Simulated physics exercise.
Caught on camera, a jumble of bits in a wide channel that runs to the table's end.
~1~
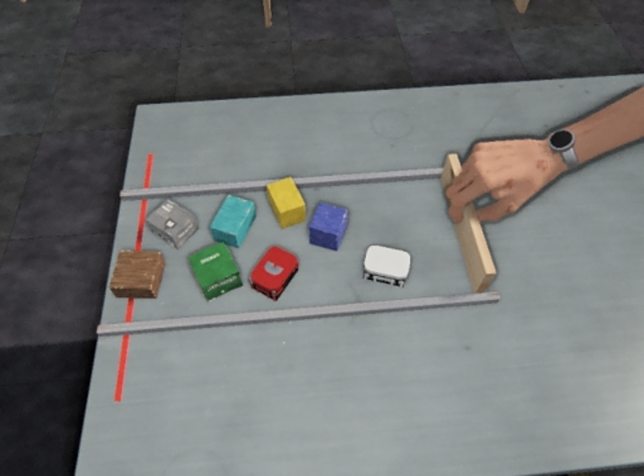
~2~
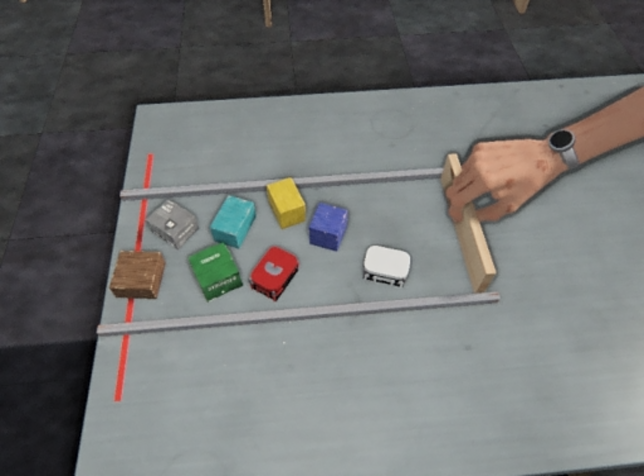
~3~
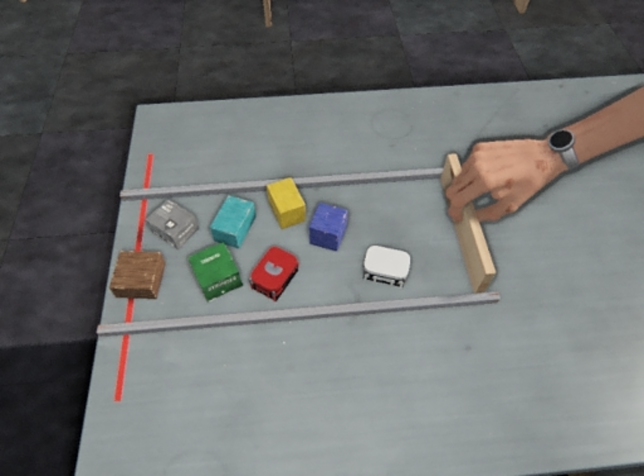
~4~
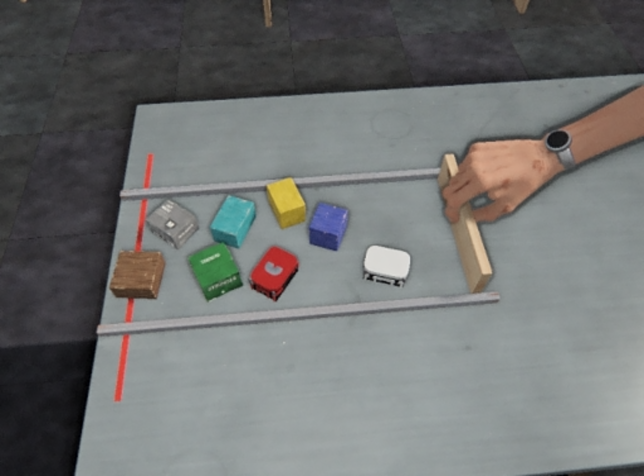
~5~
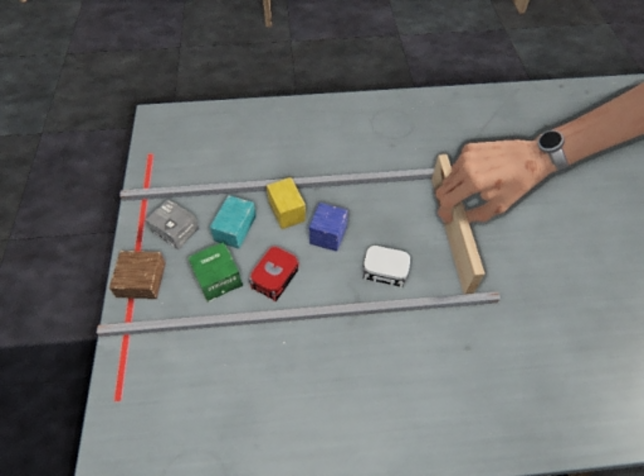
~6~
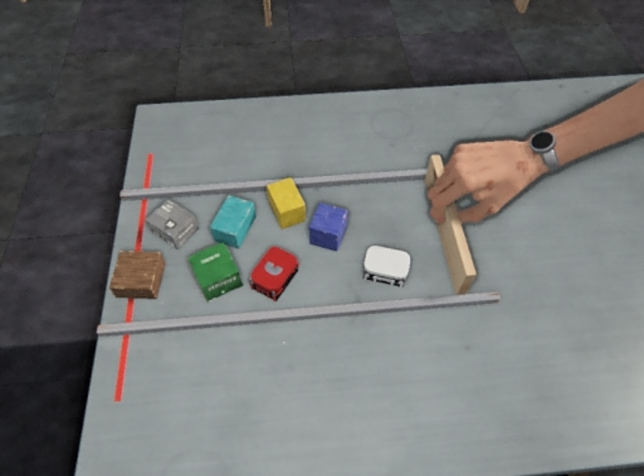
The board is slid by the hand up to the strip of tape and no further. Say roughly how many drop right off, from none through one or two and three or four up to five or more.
Dropping off: Five or more.
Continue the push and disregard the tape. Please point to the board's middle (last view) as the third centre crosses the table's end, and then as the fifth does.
First at (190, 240), next at (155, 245).
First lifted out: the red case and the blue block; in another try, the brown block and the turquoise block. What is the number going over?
Counts - first: 3; second: 3.
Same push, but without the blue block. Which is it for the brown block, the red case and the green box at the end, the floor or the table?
Well, the brown block winds up down, the red case winds up down, and the green box winds up down.
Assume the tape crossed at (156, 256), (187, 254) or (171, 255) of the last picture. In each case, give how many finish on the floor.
It would be 4, 3 and 3.
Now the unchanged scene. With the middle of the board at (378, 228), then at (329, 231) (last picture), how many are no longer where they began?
First 1, then 3.
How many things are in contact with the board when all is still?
At rest, 3 are in contact.
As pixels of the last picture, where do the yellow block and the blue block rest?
Middles: Around (125, 213) and around (117, 248).
Early on, none off yet; brown block at rest near (138, 275); grey box at rest near (173, 224); green box at rest near (214, 272).
Finally, the number that fall off is five or more; lost, red case, turquoise block, green box, grey box and brown block.
